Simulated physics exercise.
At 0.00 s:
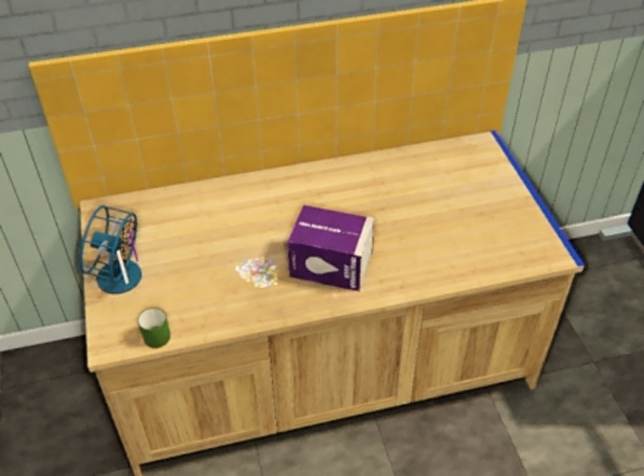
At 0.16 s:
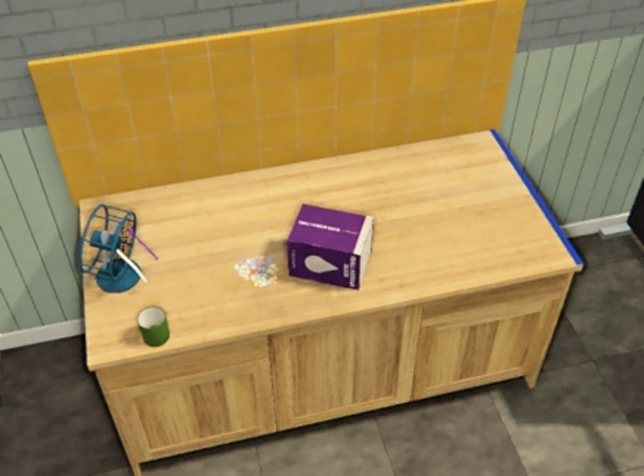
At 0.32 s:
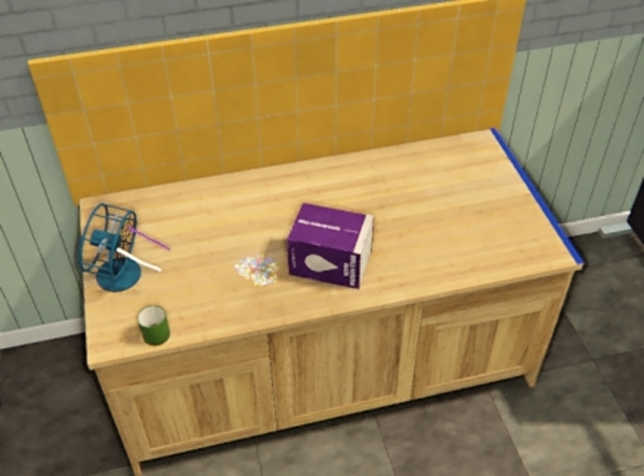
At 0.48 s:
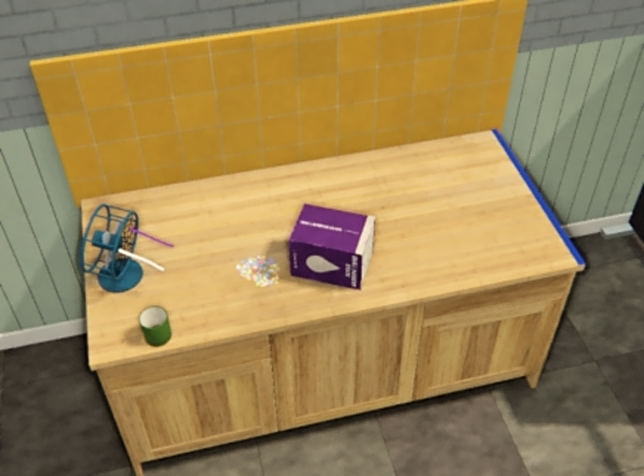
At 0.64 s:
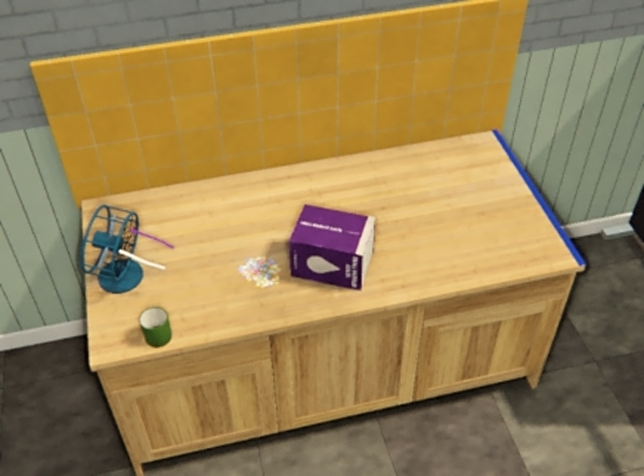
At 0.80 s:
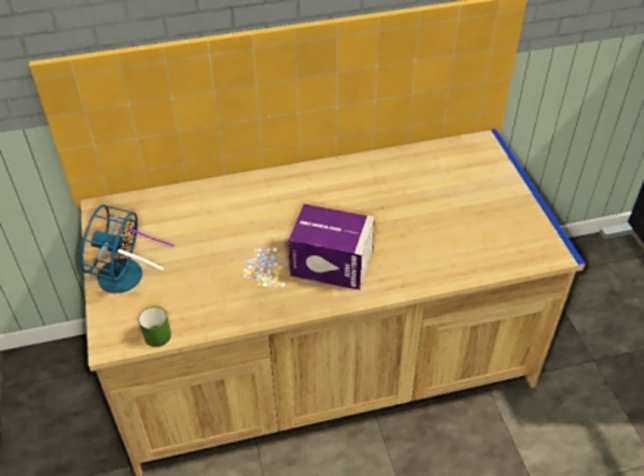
Ribbons on a blue table fan lifting and streaming out, then confetti spreading slightly toward a purple box on a wooden counter.
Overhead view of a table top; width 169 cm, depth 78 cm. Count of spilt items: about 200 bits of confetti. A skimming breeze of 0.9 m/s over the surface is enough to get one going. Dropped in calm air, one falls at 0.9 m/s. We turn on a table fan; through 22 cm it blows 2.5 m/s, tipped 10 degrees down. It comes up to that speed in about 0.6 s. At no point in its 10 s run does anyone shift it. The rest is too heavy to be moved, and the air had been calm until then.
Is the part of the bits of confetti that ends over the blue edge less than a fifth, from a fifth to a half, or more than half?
Probably the share over that edge will not even reach a fifth.
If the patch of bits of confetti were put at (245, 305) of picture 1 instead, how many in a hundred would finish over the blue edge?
Share at the end: Near 0 %.
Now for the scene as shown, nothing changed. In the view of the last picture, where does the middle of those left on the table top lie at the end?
The middle sits near pixel (343, 163).
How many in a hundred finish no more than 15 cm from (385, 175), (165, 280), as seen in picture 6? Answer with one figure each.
First spot about 15 %, second about 0 %.
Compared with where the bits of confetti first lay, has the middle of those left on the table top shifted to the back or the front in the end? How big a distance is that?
The middle ends up nearer the back side, around 50 cm off.
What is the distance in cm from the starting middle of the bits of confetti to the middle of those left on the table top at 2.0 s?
Roughly 55 centimetres.
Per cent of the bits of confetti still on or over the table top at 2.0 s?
Estimated share: Close to 80 percent.
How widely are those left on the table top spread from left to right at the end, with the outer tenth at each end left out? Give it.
Roughly 40 cm.
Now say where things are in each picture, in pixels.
In the first frame, the middle of the bits of confetti is near (259, 272), none has stirred yet and the mouth of the table fan is at (109, 243).
In the second frame, the middle of the bits of confetti is near (259, 271), none has stirred yet and the blue edge is centred on (535, 191).
In the third frame, the middle of the bits of confetti is near (259, 270), none has stirred yet, the top of a book is at (331, 227) and the top of a mug is at (151, 316).
In the fourth frame, the middle of the bits of confetti is near (260, 271) and none has stirred yet.
In the fifth frame, the middle of the bits of confetti is near (260, 272) and about 1 % have left their places.
In the sixth frame, the middle of the bits of confetti is near (264, 268), the farthest in sight from the table fan is at (286, 265) and about 45 % have left their places.
After 2.0 s the count stands so, 0 % are over the blue edge; the middle of those still in play is near (329, 169).
After 3.2 s the count stands so, 0 % are over the blue edge; the middle of those still in play is near (333, 166).
After 5.5 s the count stands so, 0 % are over the blue edge; the middle of those still in play is near (339, 164).
After 10.0 s, at the end, 3 % are over the blue edge; the middle of those still in play is near (343, 163).
